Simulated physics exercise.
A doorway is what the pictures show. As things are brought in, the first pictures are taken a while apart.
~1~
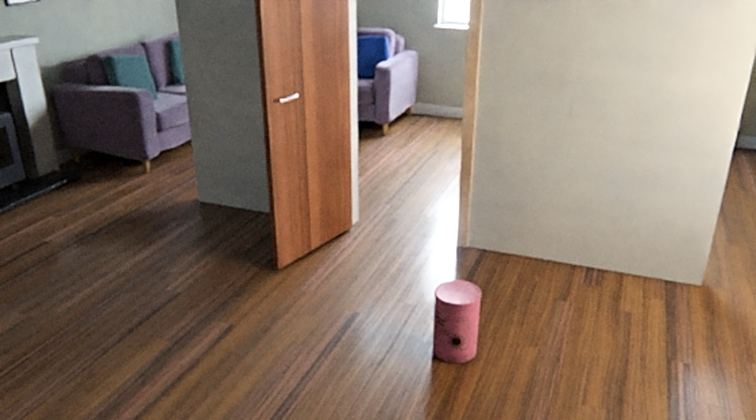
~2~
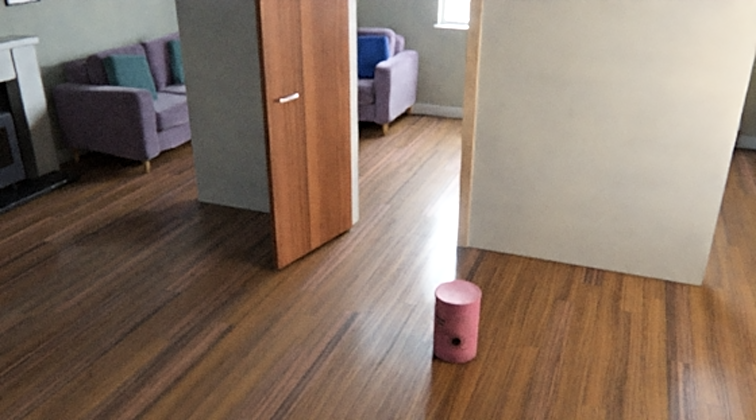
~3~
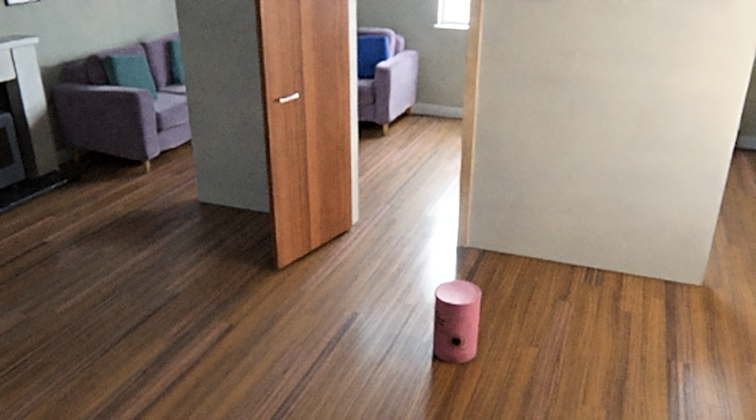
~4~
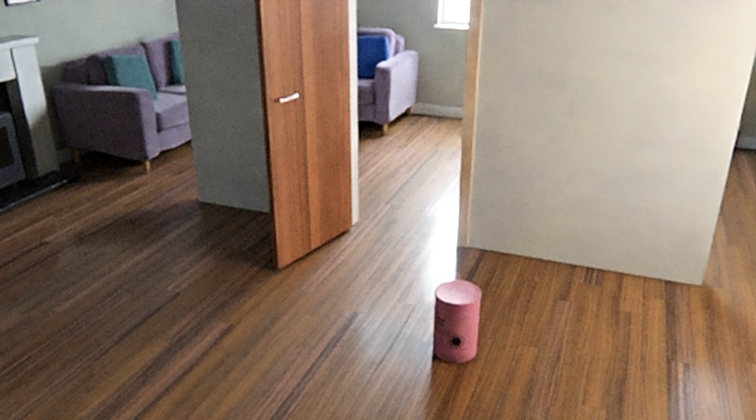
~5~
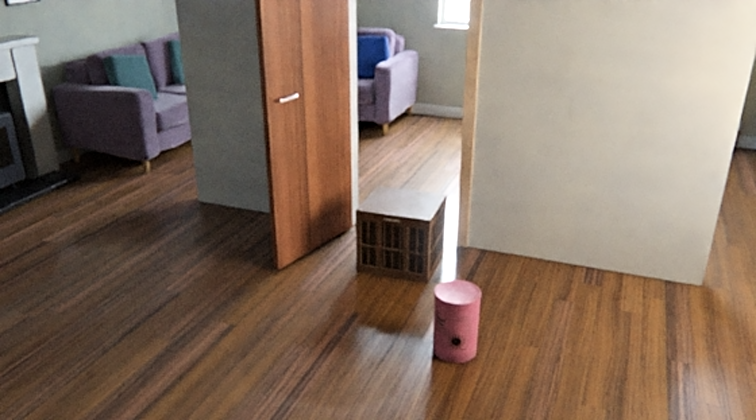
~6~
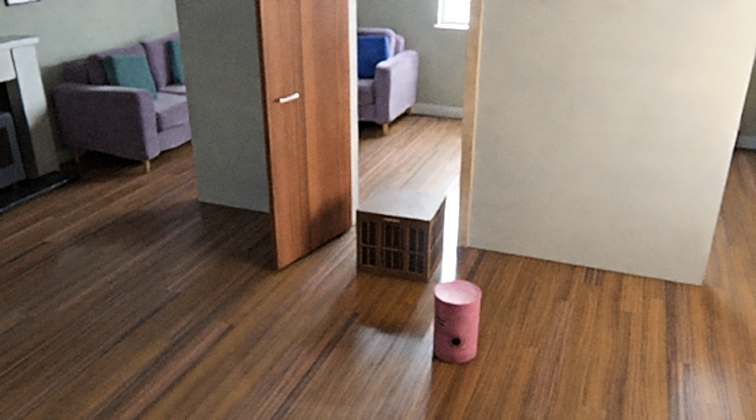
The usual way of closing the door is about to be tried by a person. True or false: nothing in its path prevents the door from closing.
False.
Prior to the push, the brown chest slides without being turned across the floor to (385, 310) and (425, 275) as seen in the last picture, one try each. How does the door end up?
On the first go it makes it all the way, and on the second it doesn't make it all the way.
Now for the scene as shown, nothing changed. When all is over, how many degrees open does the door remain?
Roughly 65 degrees open.
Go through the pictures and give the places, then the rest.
The first frame shows door wide open and still; pink pail (456, 321).
The second frame shows door wide open and still; pink pail (456, 321).
The third frame shows door wide open and still; pink pail (456, 321).
The fourth frame shows door wide open and still; pink pail (456, 321).
The fifth frame shows door wide open and still; pink pail (456, 321).
The sixth frame shows door wide open and still; brown chest (402, 233); pink pail (456, 321).
Then, 0.80 s after the last picture, door 91° open.
Then, 1.30 s after the last picture, door 75° open.
At rest, door 64° open; both in place. Seen from the same camera at the end, brown chest near (403, 232).
